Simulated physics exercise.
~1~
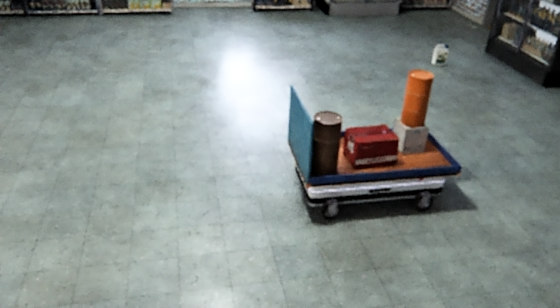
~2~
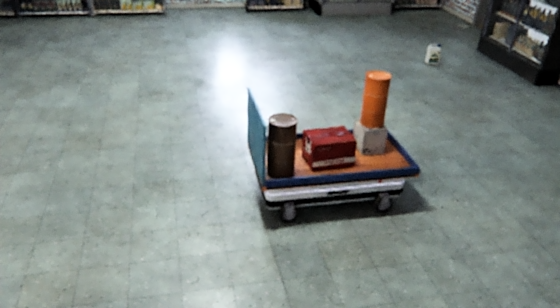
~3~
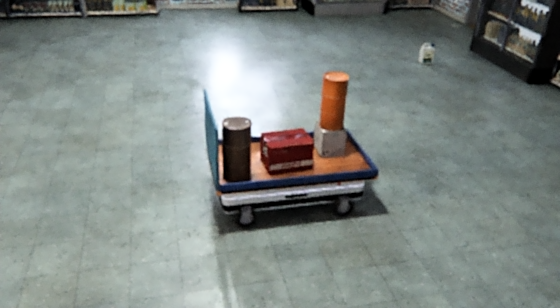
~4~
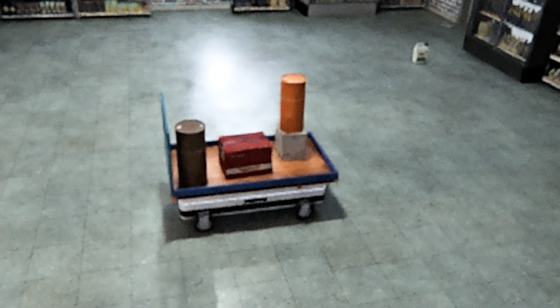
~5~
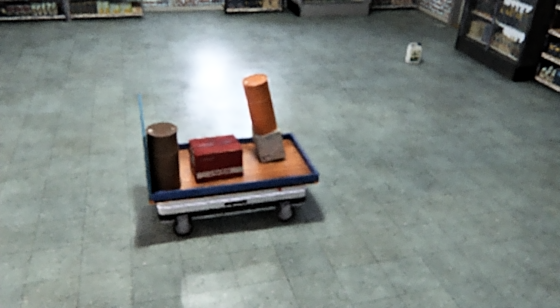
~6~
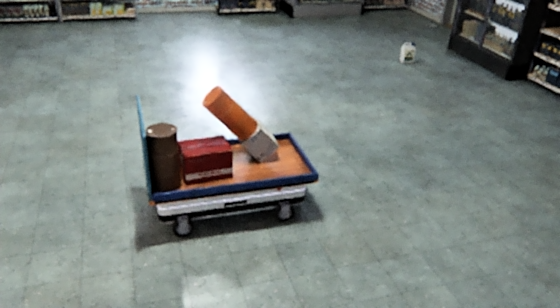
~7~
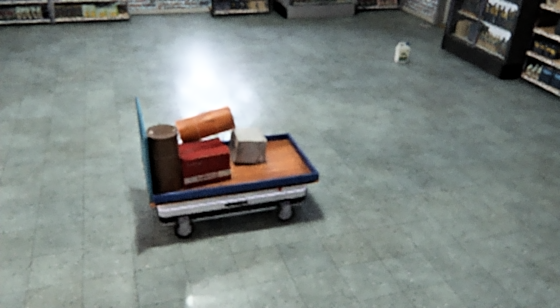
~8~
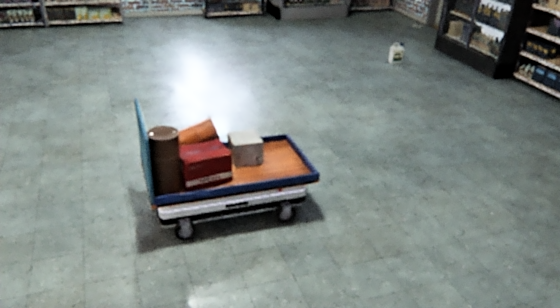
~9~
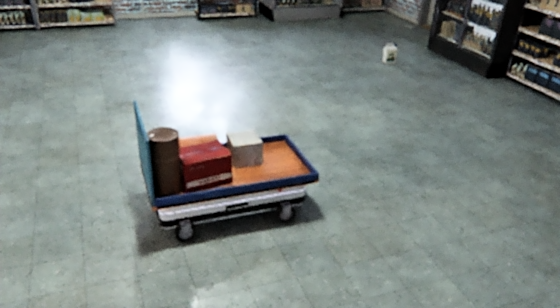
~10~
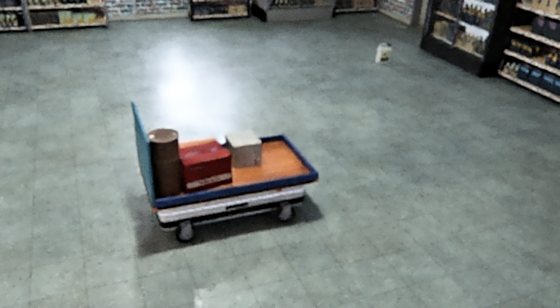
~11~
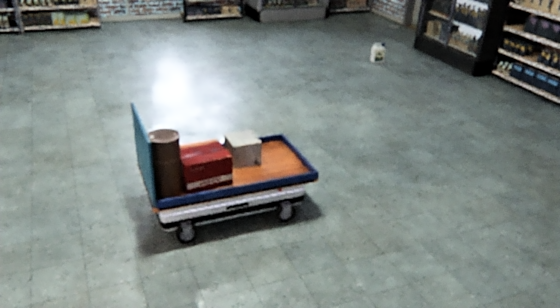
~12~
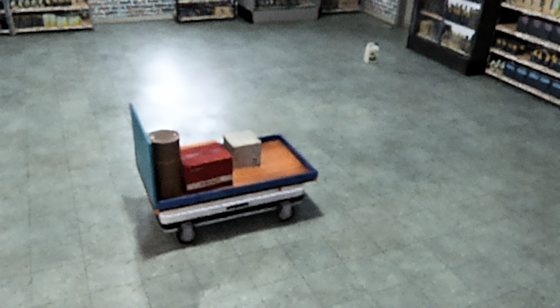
The clip shows a cart carrying a brown canister, a red box and an orange canister on a white box rolling left and stopping. The orange canister and white box tip leftward, and the orange one drops behind the red box, while the brown canister stays upright.
